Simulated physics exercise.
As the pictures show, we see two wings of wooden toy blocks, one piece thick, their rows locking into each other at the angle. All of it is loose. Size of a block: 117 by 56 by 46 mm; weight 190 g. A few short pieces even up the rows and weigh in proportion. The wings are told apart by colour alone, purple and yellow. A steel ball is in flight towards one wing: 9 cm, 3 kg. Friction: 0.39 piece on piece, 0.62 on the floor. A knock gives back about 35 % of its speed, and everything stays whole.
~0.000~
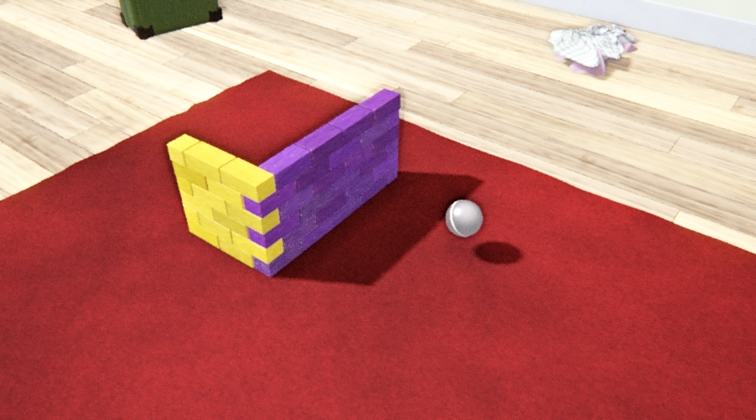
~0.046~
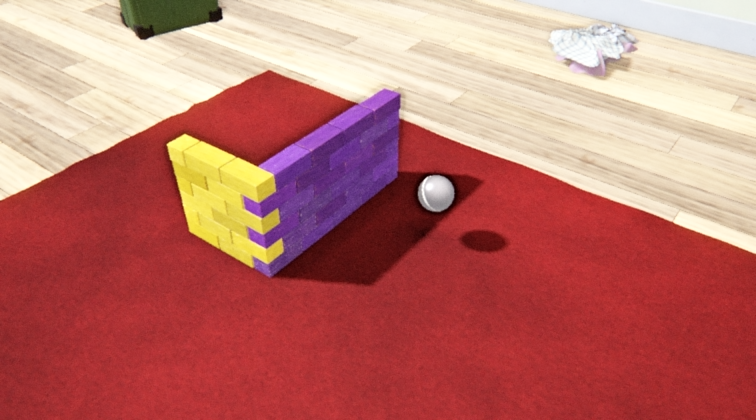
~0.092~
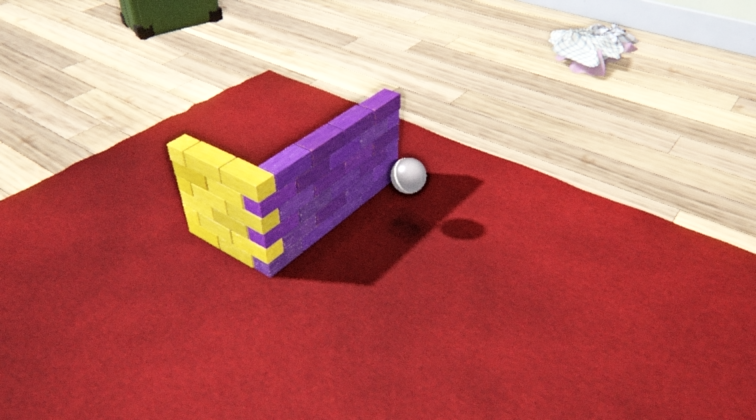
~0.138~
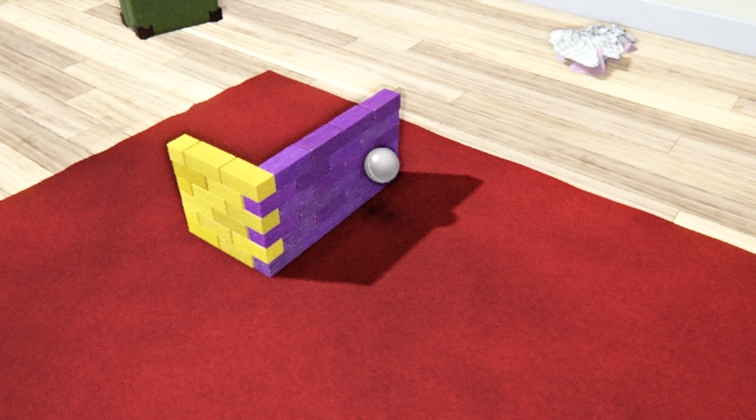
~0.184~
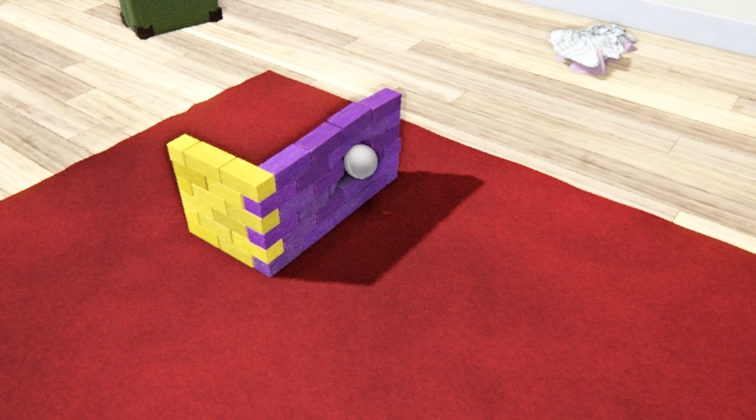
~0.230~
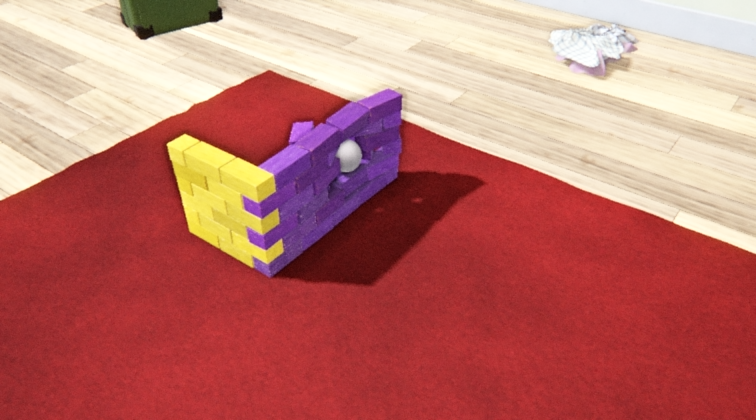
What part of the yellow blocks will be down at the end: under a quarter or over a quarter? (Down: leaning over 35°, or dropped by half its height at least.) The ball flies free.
Fewer than one in four of them.
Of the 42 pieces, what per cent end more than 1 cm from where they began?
Shifted: 40 per cent.
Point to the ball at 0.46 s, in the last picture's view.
At about (283, 155).
After 0.46 s, ball still moving; none of the 15 yellow blocks down (6 of 42 in all colours); top yellow block unmoved; top purple block leaning 15°.
After 0.80 s, ball still moving; none of the 15 yellow blocks down (14 of 42 in all colours); top yellow block unmoved; top purple block leaning 24°, 20 cm lower.
At rest (1.9 s), ball rolling away; none of the 15 yellow blocks down (16 of 42 in all colours); top yellow block unmoved; top purple block on its side. That is 0 per cent. As the last picture would show them, middles, top yellow block near (247, 180), top purple block near (176, 170).
